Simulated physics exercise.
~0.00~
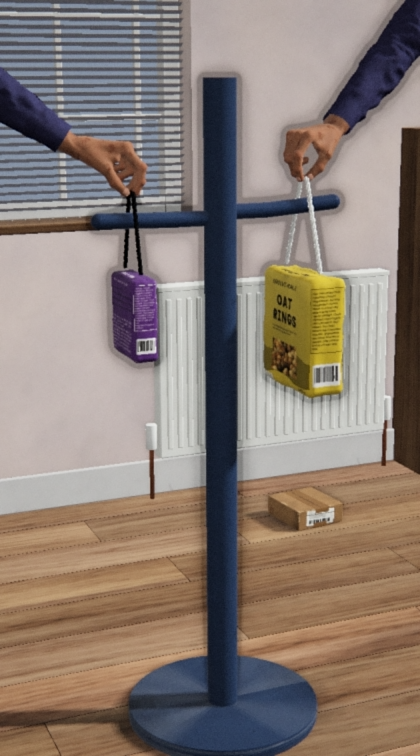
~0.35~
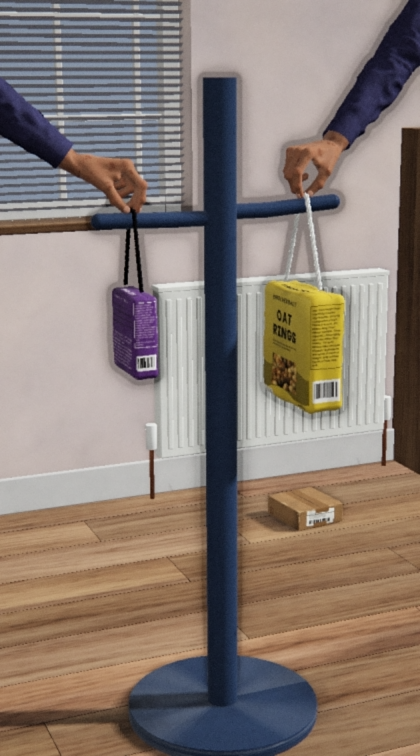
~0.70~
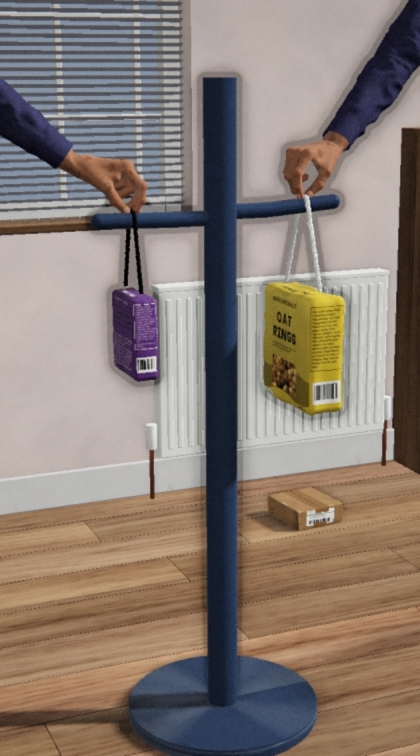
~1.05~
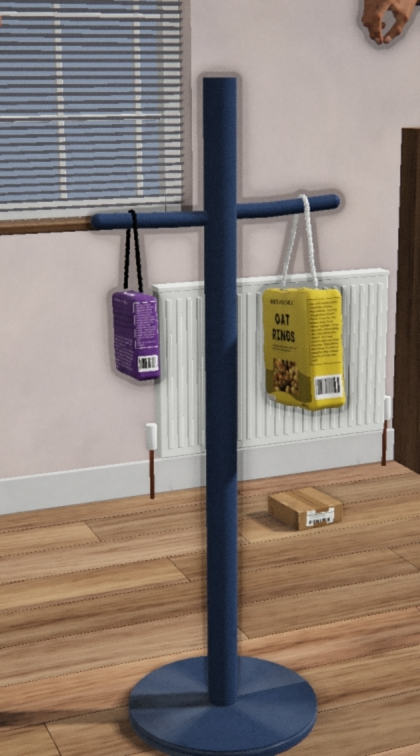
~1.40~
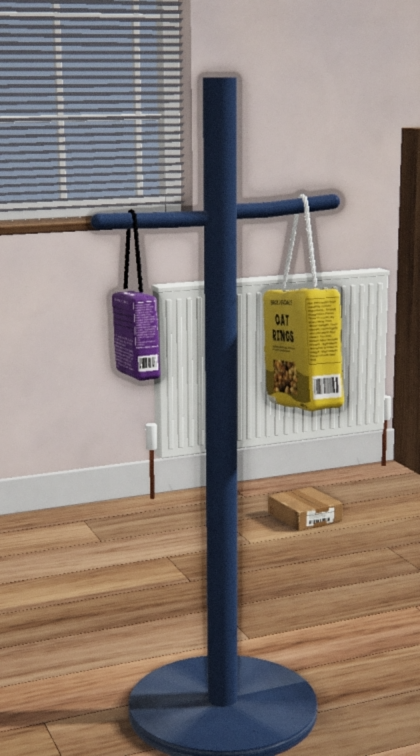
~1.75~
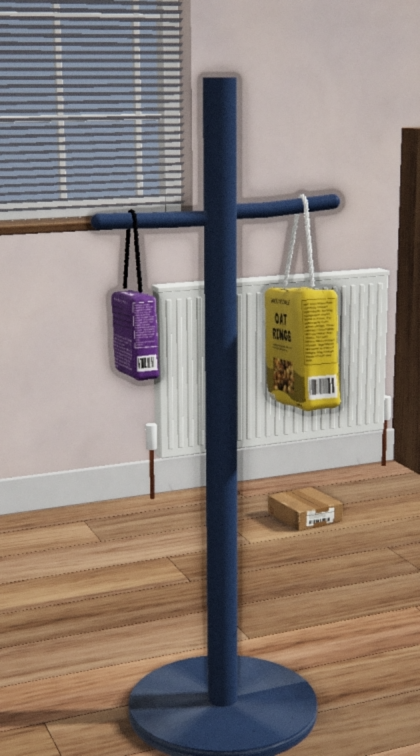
Two hands lower a purple pouch and a yellow bag by their loops onto the left and right pegs of a blue post, then let go and withdraw, and both items stay hanging, the yellow one leaning slightly.
